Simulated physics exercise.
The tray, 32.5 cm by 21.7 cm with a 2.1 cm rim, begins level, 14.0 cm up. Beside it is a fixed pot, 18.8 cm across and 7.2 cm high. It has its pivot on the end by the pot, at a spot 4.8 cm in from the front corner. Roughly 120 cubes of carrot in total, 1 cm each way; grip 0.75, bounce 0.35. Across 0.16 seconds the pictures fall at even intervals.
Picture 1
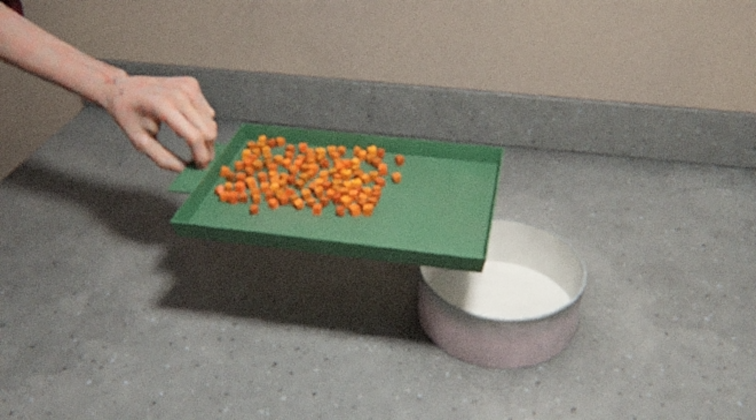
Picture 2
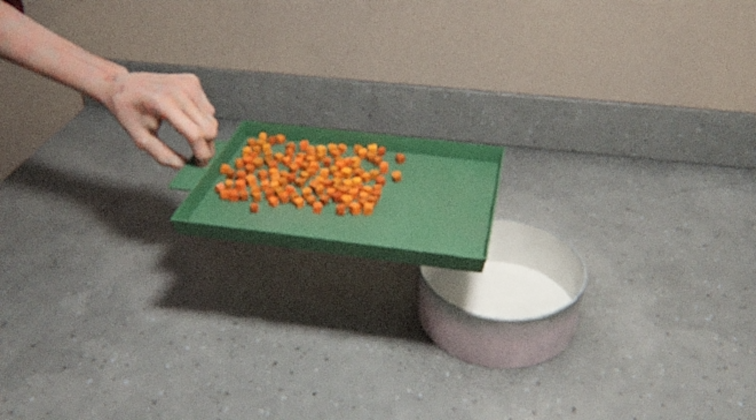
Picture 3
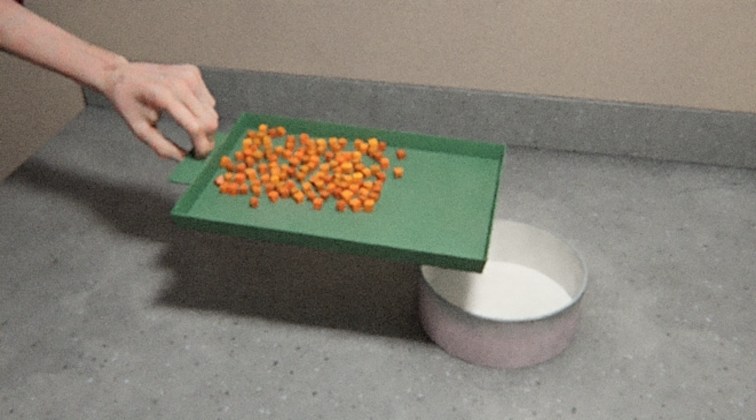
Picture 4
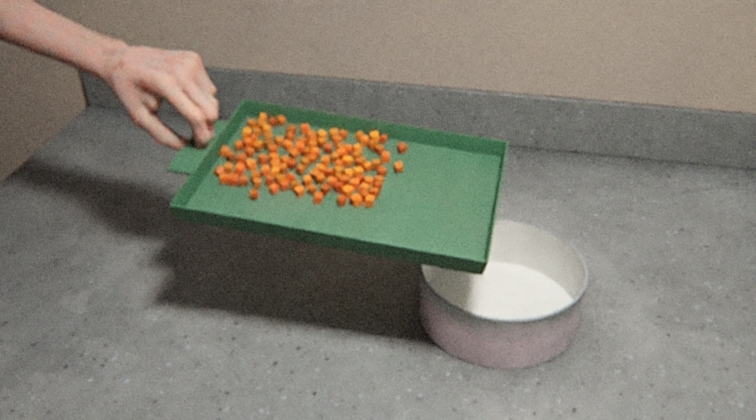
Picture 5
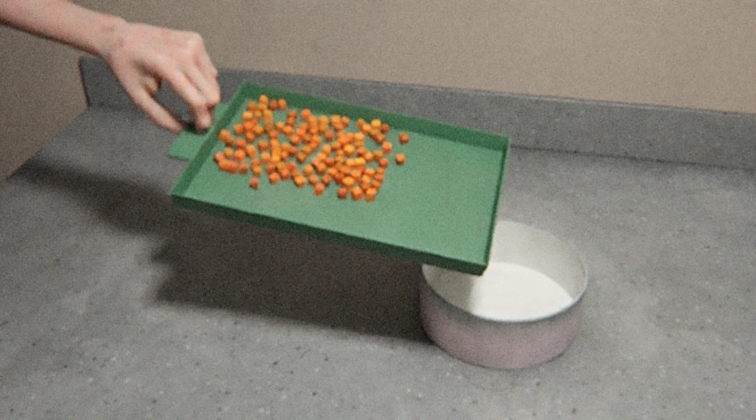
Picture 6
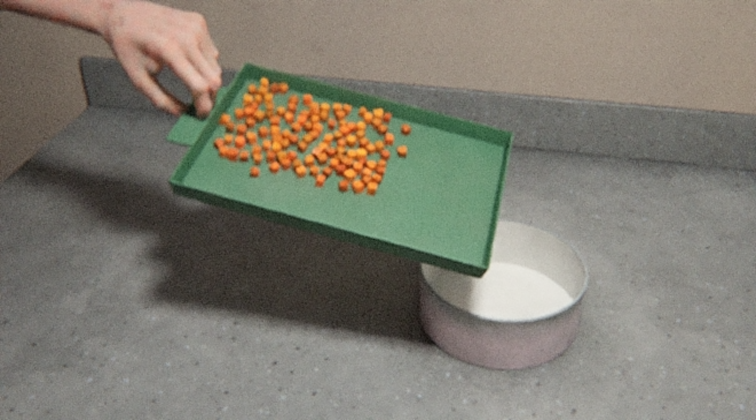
A green tray of small orange carrot cubes slowly tilted, its left end rising beside a hand at the handle while its right end stayed low by a round pot on the gray counter.
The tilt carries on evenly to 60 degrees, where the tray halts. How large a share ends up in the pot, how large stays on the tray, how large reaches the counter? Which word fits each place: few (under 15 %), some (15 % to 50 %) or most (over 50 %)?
Pot gets few; tray gets some; counter gets most.
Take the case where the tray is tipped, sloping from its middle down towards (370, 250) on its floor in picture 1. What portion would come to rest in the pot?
That comes to around 0 per cent.
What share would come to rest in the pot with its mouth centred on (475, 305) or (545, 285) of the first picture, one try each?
I'd say some 45 per cent for the first and some 15 per cent for the second.
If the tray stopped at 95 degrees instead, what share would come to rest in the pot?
Then about 0 per cent.
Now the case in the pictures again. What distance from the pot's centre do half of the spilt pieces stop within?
Close to 20 cm, give or take.
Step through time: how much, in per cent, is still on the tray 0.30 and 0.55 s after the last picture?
The figures go 100 and then 70.
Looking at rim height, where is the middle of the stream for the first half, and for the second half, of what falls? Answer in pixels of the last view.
I'd mark about (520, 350) for the first half and about (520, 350) for the second.
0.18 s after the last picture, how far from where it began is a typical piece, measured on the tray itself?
0 cm.
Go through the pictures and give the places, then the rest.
The first picture shows tray tilt 0 degrees, front corners at (175, 220) and (483, 256); middle of the pieces at (311, 175); pot at (501, 265).
The second picture shows tray tilt 1 degrees, front corners at (175, 217) and (483, 256); middle of the pieces at (311, 173).
The third picture shows tray tilt 2 degrees, front corners at (175, 212) and (484, 257); middle of the pieces at (311, 167).
The fourth picture shows tray tilt 5 degrees, front corners at (175, 203) and (484, 259), lowest corner right front; middle of the pieces at (312, 159).
The fifth picture shows tray tilt 10 degrees, front corners at (174, 191) and (485, 262), lowest corner right front; middle of the pieces at (313, 147).
The sixth picture shows tray tilt 14 degrees, front corners at (174, 179) and (485, 265), lowest corner right front; middle of the pieces at (314, 136); pot at (503, 265).
Then, 0.18 s after the last picture, tilt 39 degrees; the tray holds 100 %, the pot 0 %.
Then, 0.30 s after the last picture, tilt 55 degrees; the tray holds 100 %, the pot 0 %.
Then, 0.55 s after the last picture, tilt 60 degrees; the tray holds 70 %, the pot 0 %.
In the end, pot 5 %, tray 30 %, counter 70 %.
